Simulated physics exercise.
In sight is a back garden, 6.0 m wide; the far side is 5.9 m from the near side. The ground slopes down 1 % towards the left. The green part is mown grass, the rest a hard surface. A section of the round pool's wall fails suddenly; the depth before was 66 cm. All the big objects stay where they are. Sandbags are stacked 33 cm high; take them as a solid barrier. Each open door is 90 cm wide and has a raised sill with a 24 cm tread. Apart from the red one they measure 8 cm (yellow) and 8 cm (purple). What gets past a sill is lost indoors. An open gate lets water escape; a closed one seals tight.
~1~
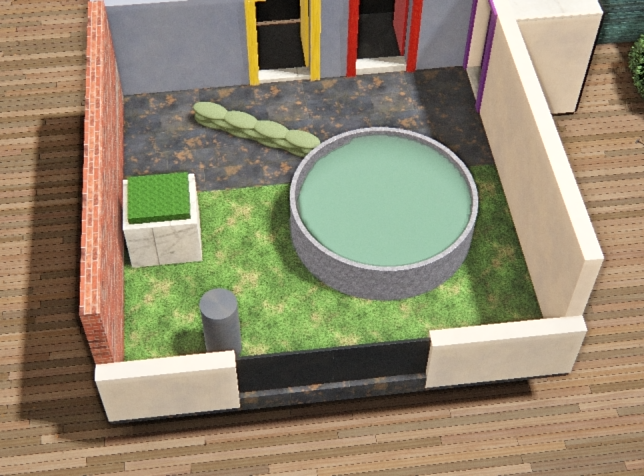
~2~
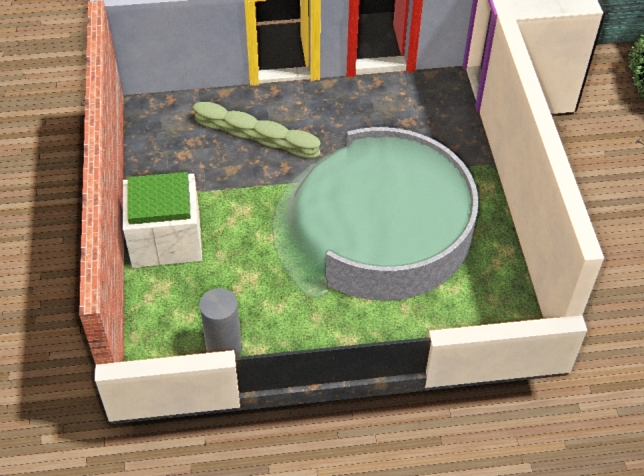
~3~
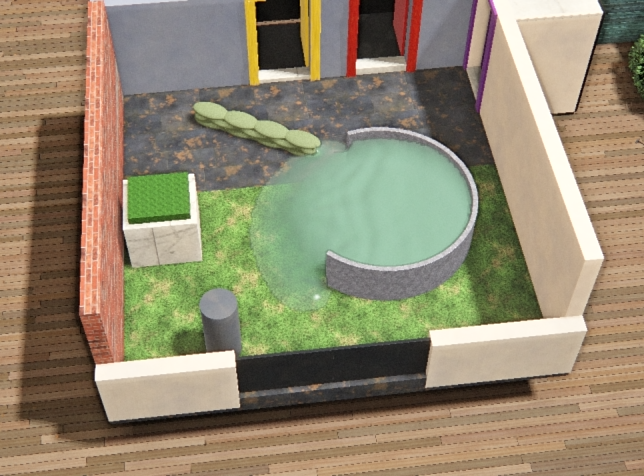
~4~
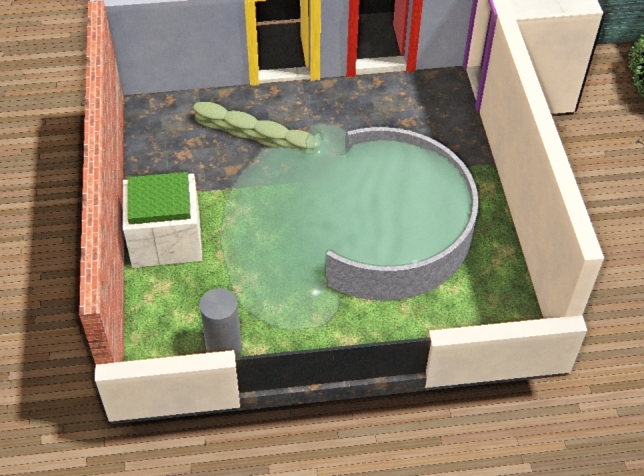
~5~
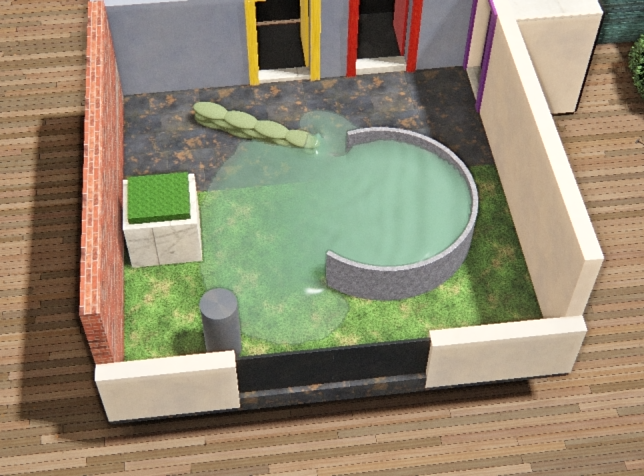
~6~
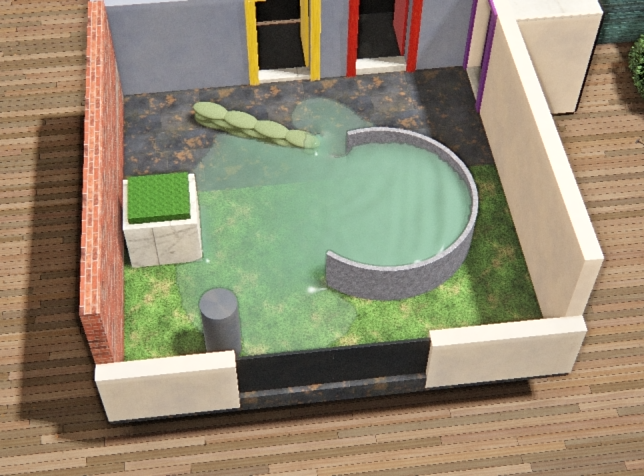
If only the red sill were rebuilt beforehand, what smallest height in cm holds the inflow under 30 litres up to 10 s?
Some 7 cm above the ground.
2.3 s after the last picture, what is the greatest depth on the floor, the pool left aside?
About 44 cm.
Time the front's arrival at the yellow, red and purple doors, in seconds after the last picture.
Yellow 0.4 s, red 0.7 s, purple 1.8 s.
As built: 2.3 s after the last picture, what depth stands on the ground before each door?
In cm: Yellow 8, red 4, purple 7.
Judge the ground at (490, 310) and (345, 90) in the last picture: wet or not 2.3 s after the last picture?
In that order: Not reached, flooded.
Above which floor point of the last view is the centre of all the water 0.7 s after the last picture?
Near (313, 222).
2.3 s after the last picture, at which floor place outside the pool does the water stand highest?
At about (124, 100).
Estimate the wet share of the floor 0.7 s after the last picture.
Near 55 per cent is wet.
Then, 0.7 s after the last picture water covers 55 % of the floor, deepest (42 cm) near (207, 232); 4 cm at the red door, 0 litres in over its 14 cm sill.
Then, 2.3 s after the last picture water covers 65 % of the floor, deepest (44 cm) near (124, 100); 4 cm at the red door, 0 litres in over its 14 cm sill.
Then, 9.3 s after the last picture water covers 95 % of the floor, deepest (16 cm) near (411, 364); 8 cm at the red door, 0 litres in over its 14 cm sill.
At the red door as built, the water peaked near 13 cm, 7.1 s after the last picture.
With a sill of 6 cm, 41 litres would have come in within the 10 s; with 8 cm, 18 litres. So under 30 litres takes about 7 cm.
